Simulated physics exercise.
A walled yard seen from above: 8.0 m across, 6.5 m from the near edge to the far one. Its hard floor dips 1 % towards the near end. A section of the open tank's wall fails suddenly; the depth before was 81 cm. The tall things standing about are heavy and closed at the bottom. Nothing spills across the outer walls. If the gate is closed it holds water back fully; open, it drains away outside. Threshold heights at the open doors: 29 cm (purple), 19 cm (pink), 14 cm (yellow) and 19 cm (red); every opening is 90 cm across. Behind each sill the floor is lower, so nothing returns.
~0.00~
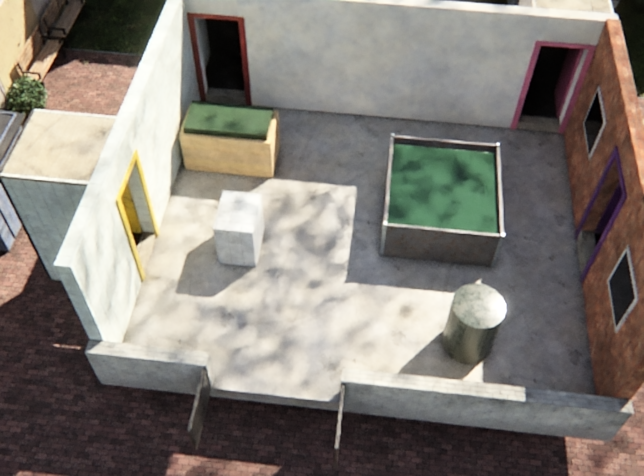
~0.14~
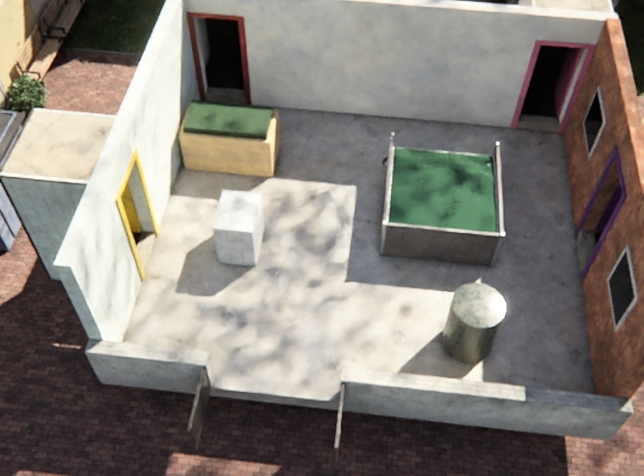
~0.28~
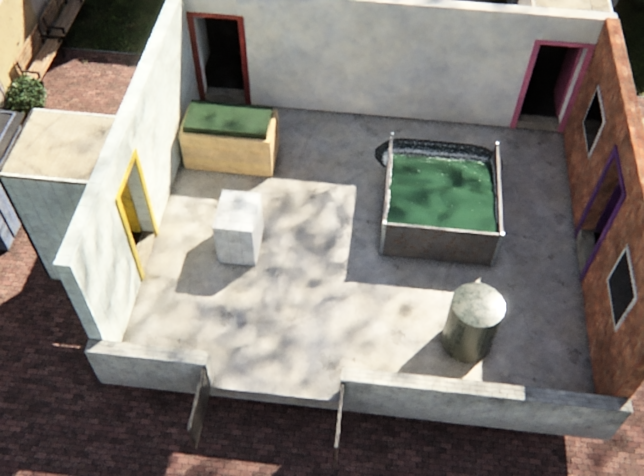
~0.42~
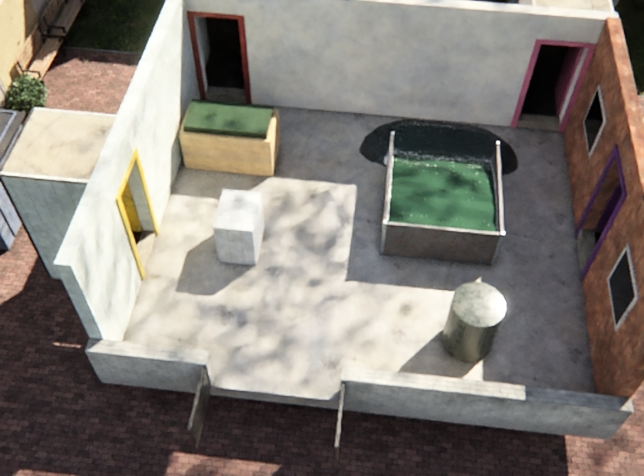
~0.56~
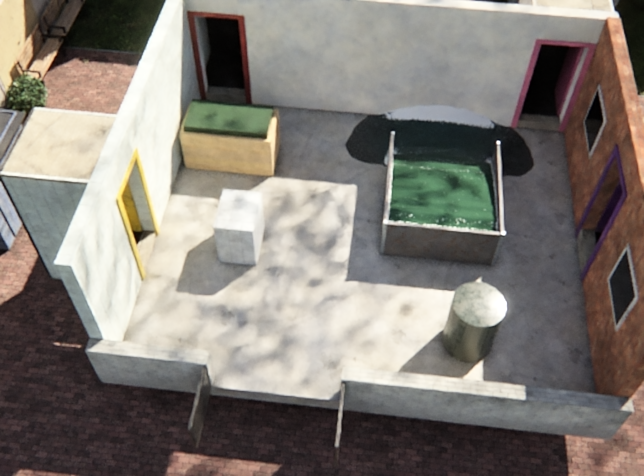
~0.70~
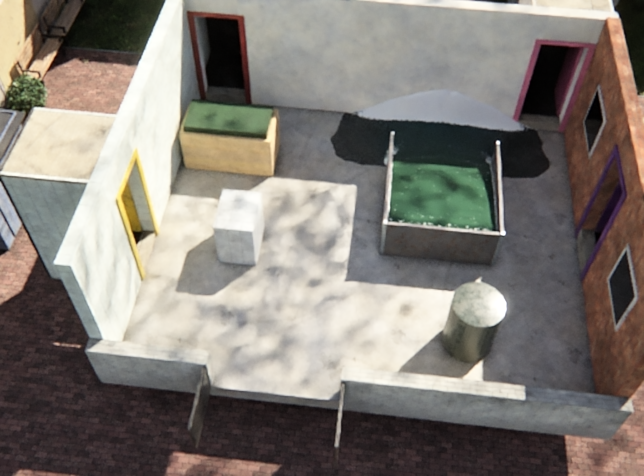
Water pours from the far side of an open, green-bottomed tank, spreading as a dark, widening patch across the floor behind it and up to the back wall of a walled yard, seen from high above. A white block, a yellow box with a green top and a silvery cylinder stand around the tank, between pale walls and a brick one at right. The far panel disappears first, then the water spreads back and sideways while the camera and everything else stay still.
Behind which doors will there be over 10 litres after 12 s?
The water let in: At the purple door it keeps below the limit; at the pink door it goes over the limit; at the yellow door it stays under the limit; at the red door it goes over the limit.
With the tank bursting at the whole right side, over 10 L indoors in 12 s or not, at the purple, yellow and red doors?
Against that limit: Purple above, yellow not over, red below.
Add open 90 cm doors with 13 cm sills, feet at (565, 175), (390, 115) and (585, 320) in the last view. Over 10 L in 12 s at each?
In turn: Over, above, below.
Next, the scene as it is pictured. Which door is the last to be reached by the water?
The yellow one.
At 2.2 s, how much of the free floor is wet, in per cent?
About 30 per cent.
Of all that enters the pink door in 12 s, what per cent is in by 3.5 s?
About 85 per cent.
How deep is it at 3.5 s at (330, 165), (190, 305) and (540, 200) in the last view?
About 4, 0 and 11 cm.
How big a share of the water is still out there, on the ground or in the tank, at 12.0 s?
About 82 per cent.
After 1.4 s water covers 15 % of the floor and is deepest (56 cm) near (437, 127); purple door not reached, pink door 20 cm at the sill, 0 L in, yellow door not reached, red door not reached.
After 2.2 s water covers 30 % of the floor and is deepest (51 cm) near (555, 132); purple door not reached, pink door 31 cm at the sill, 23 L in, yellow door not reached, red door 6 cm at the sill, 0 L in.
After 3.5 s water covers 55 % of the floor and is deepest (38 cm) near (216, 131); purple door 8 cm at the sill, 0 L in, pink door 28 cm at the sill, 88 L in, yellow door 2 cm at the sill, 0 L in, red door 30 cm at the sill, 20 L in.
After 7.0 s water covers 90 % of the floor and is deepest (16 cm) near (518, 407); purple door 5 cm at the sill, 0 L in, pink door 7 cm at the sill, 104 L in, yellow door 6 cm at the sill, 0 L in, red door 12 cm at the sill, 63 L in.
After 12.0 s water covers 100 % of the floor and is deepest (13 cm) near (116, 362); purple door 6 cm at the sill, 0 L in, pink door 6 cm at the sill, 104 L in, yellow door 8 cm at the sill, 0 L in, red door 3 cm at the sill, 63 L in.
